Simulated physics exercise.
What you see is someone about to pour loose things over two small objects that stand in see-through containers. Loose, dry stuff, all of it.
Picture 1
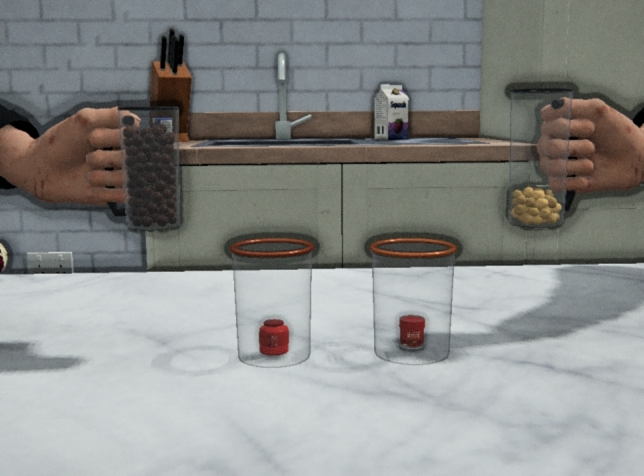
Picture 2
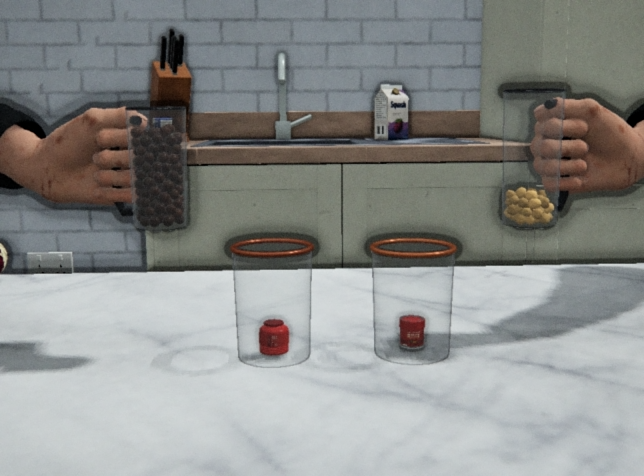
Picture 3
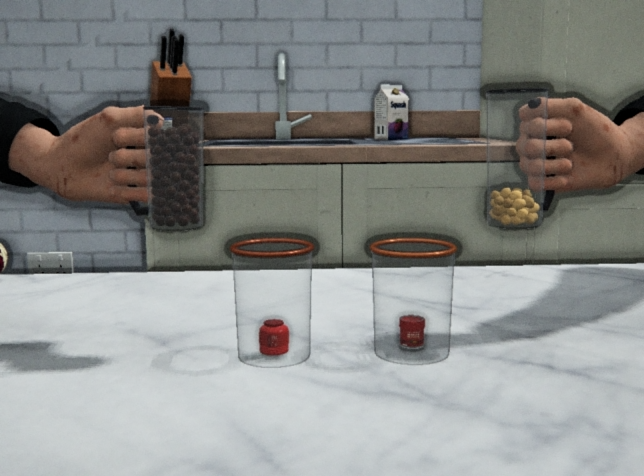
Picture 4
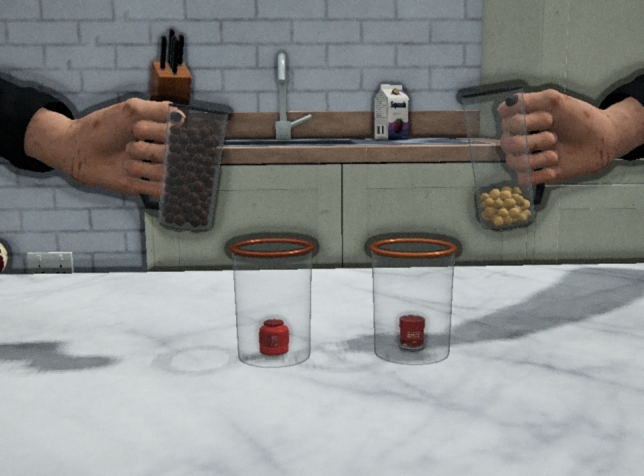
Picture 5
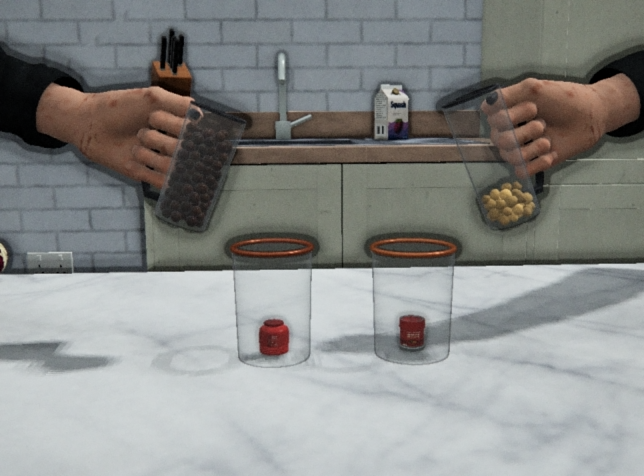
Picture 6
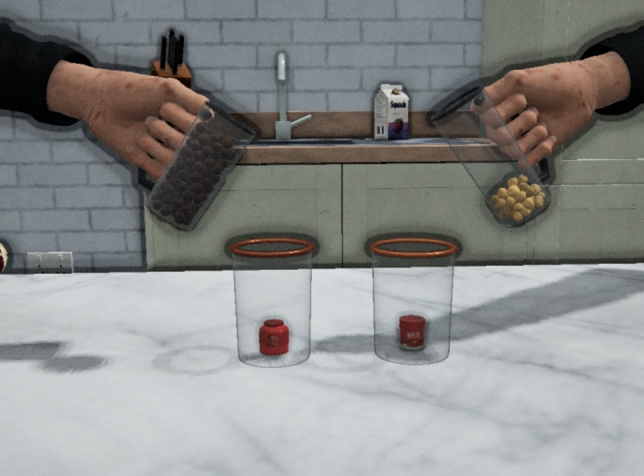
Two hands holding clear cups, one nearly full of dark balls and the other partly filled with yellowish ones, moved inward above two glasses with small red containers inside, then tilted the cups toward each other.
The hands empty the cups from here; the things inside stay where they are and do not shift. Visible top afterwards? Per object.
Left object: Not visible, right object: Visible.
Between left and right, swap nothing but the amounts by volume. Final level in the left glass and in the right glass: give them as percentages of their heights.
Roughly 20 and 50.
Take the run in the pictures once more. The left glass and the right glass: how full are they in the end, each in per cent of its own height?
The left one comes to around 50, the right one to 20.
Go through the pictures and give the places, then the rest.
The first frame shows small bottle in the left glass at (274, 336), a quarter of its height or less; left cup at (151, 168), nearly full of chocolate balls; small tin in the right glass at (412, 333), a quarter of its height or less; right cup at (539, 158), a quarter full of dried chickpeas.
The second frame shows left cup at (159, 168), upright; right cup at (531, 158), upright.
The third frame shows left cup at (175, 168), upright; right cup at (516, 158), upright.
The fourth frame shows left cup at (191, 168), tipped 9°; right cup at (500, 159), tipped 9°.
The fifth frame shows left cup at (199, 168), tipped 22°; right cup at (493, 159), tipped 22°.
The sixth frame shows small bottle in the left glass at (274, 336); left cup at (199, 168), tipped 34°; small tin in the right glass at (412, 333); right cup at (493, 159), tipped 34°.
Then, 0.44 s after the last picture, left glass empty, all of its cupful still in the cup; right glass empty, all of its cupful still in the cup.
Then, 0.83 s after the last picture, left glass nearly empty, about two thirds of its cupful still in the cup; right glass nearly empty, nearly all of its cupful still in the cup.
Then, 1.16 s after the last picture, left glass a third full, none of its cupful still in the cup; right glass nearly empty, none of its cupful still in the cup.
At rest, left glass half full (surface near (273, 299)), nothing beside it; right glass a quarter full (surface near (412, 327)), nothing beside it; the left thing is covered; the right thing is still showing.
